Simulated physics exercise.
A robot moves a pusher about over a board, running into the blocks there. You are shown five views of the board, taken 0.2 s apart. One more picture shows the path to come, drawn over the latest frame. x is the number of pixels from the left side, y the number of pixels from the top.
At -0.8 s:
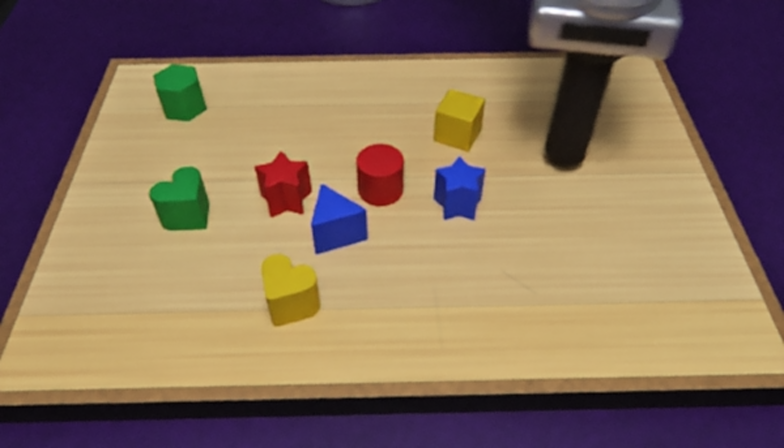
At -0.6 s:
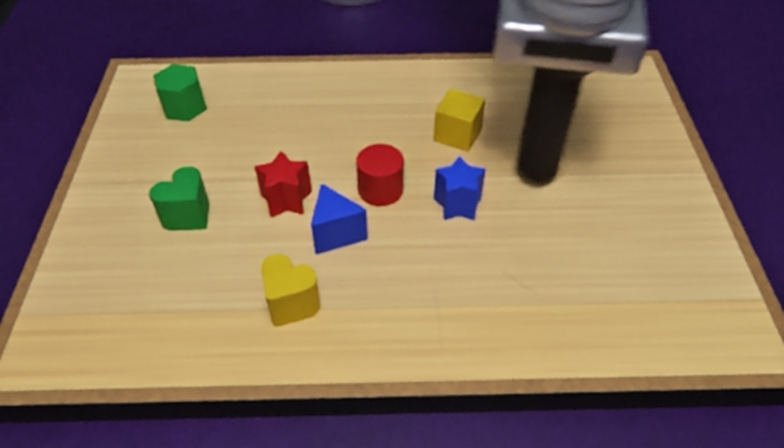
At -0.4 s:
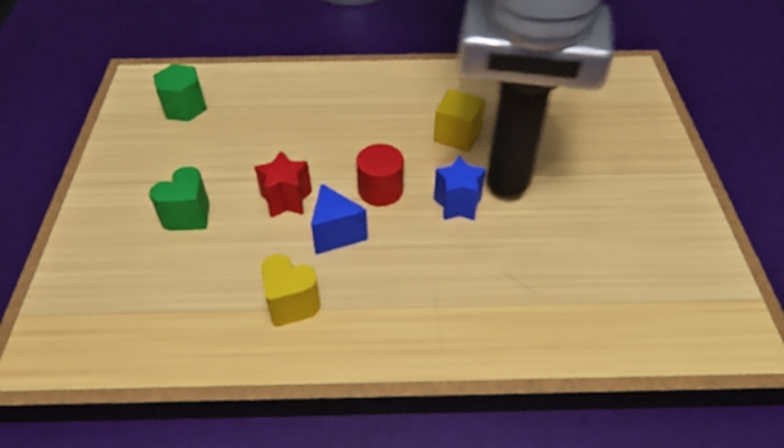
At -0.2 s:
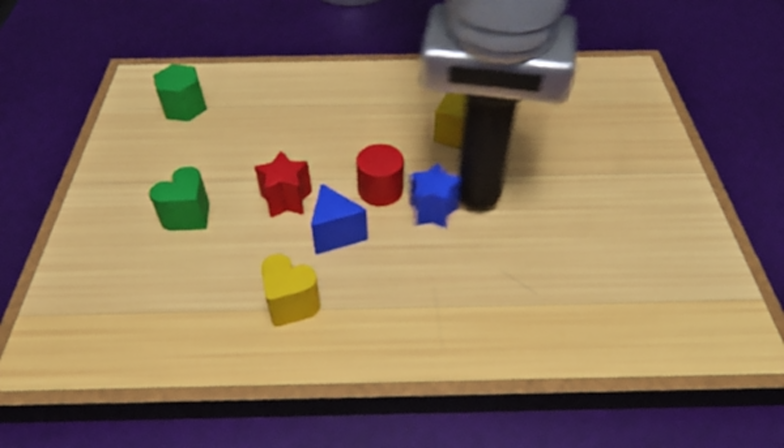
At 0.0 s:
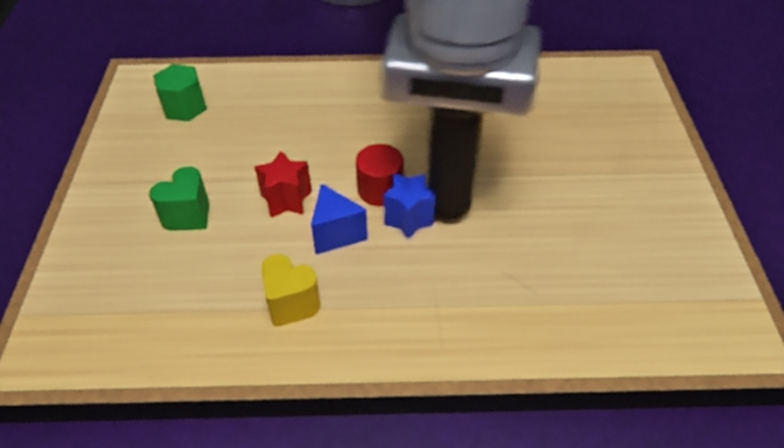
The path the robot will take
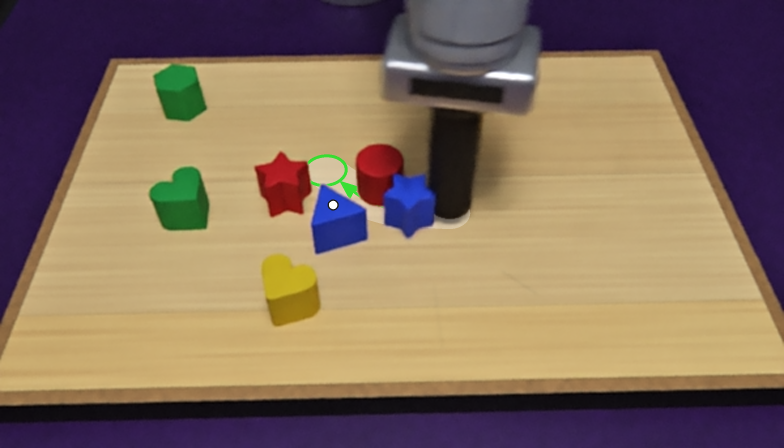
The clip opens on a wooden board scattered with red, blue, green and yellow blocks, with a robot's dark pusher at the upper right. The pusher slides left and slightly toward the viewer, meets the blue star, and pushes it left until it sits close beside the red disc and blue triangular block.
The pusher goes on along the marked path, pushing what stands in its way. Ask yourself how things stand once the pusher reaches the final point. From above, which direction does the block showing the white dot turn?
Looking down: Clockwise.
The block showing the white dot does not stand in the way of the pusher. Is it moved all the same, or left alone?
From what I can tell, it won't keep its place.
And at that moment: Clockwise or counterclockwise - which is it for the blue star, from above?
It spins against the clock.
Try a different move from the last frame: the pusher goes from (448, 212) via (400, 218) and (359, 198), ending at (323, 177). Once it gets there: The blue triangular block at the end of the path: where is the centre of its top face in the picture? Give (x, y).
I'd say the blue triangular block ends with its top centre at (302, 215).
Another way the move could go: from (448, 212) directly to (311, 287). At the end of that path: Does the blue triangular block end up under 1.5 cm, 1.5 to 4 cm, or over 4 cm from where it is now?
Net shift: Above 4 cm.
The drawn path runs from (448, 212) via (399, 209) and (357, 194), ending at (325, 170); the dot is on the blue triangular block.
On the path given first. One third of the way, pusher at (398, 201); blue triangular block at (322, 210), turned 20° clockwise; red disc at (368, 154); blue star at (364, 196), turned 15° anticlockwise.
Two thirds of the way, pusher at (356, 185); blue triangular block at (311, 216), turned 25° clockwise; red disc at (338, 133); blue star at (347, 197), turned 50° anticlockwise.
At the end, pusher at (324, 162); red star not moved; blue triangular block at (311, 216), turned 25° clockwise; red disc at (321, 110); blue star at (347, 197), turned 50° anticlockwise.
